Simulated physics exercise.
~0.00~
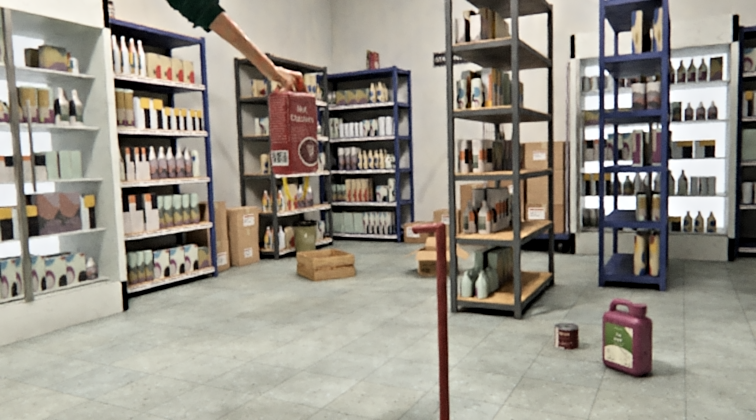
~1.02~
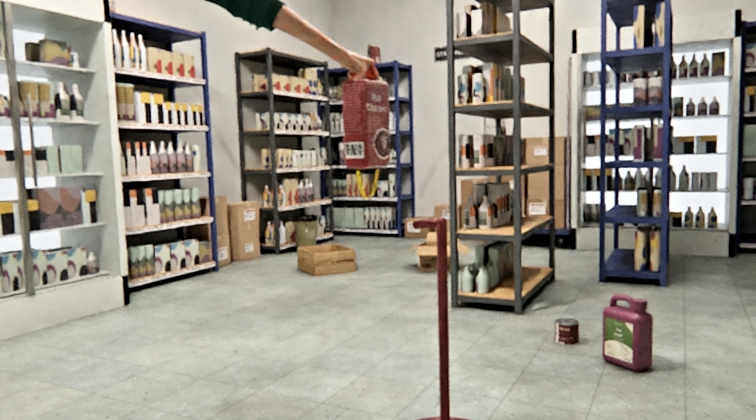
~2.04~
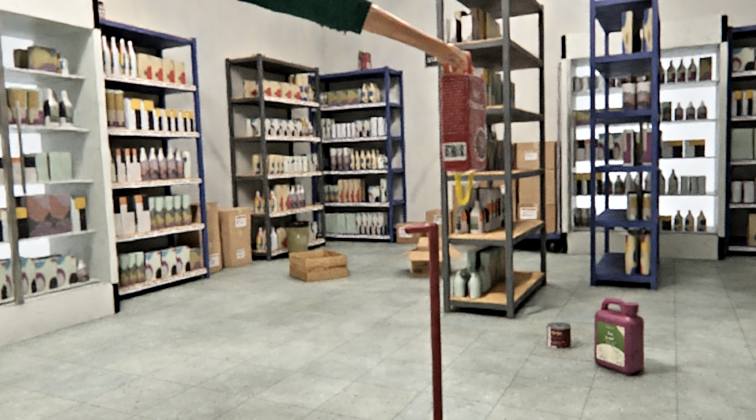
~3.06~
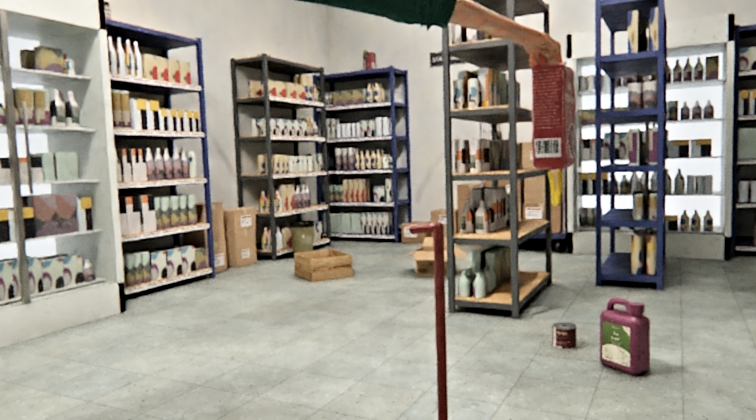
In a store aisle lined with stocked shelves, a hand carries a red sack rightward above a hooked post, passing it freely.
